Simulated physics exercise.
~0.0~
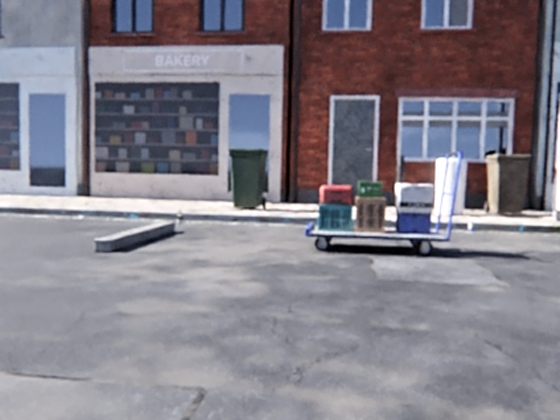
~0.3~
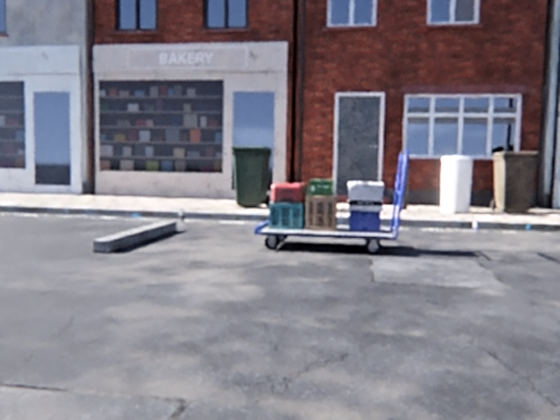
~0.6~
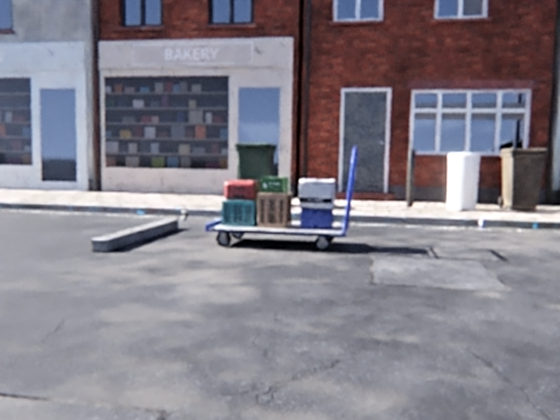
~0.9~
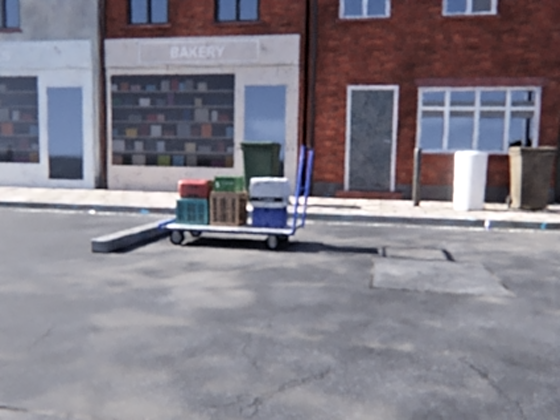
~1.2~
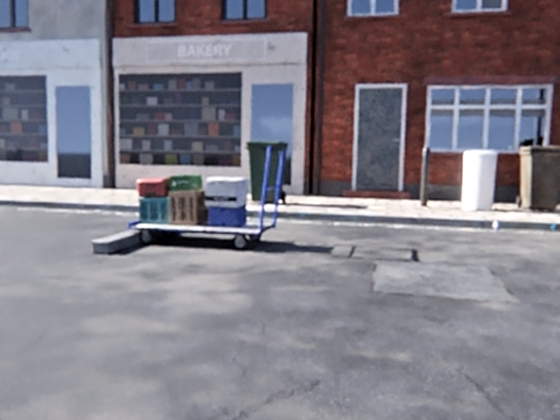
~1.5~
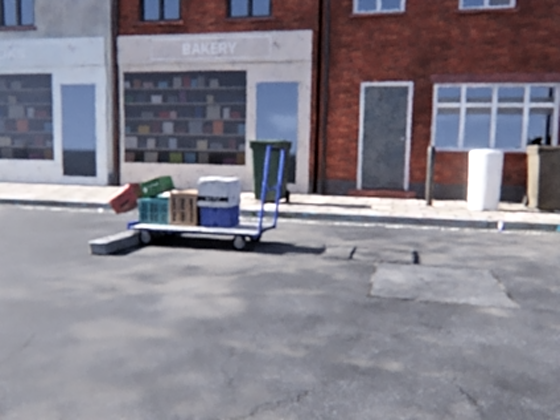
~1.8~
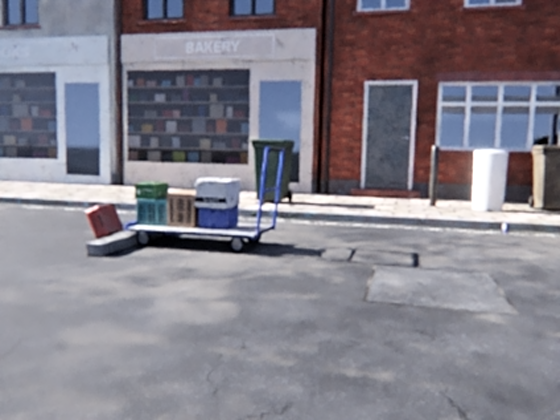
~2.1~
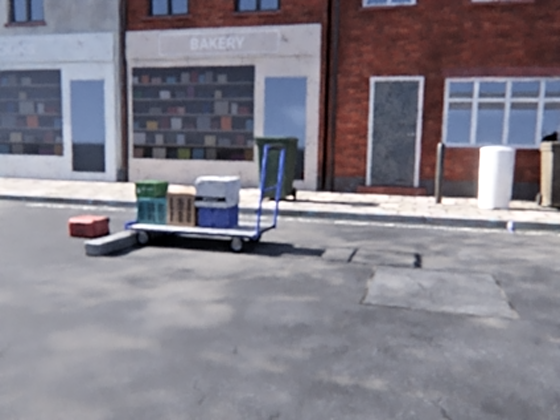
A flat cart stacked with colourful crates and boxes rolled left past a bakery and stopped abruptly at a low kerb; the red case toppled over the front and landed beyond it, while the green one tipped but stayed aboard with the rest.
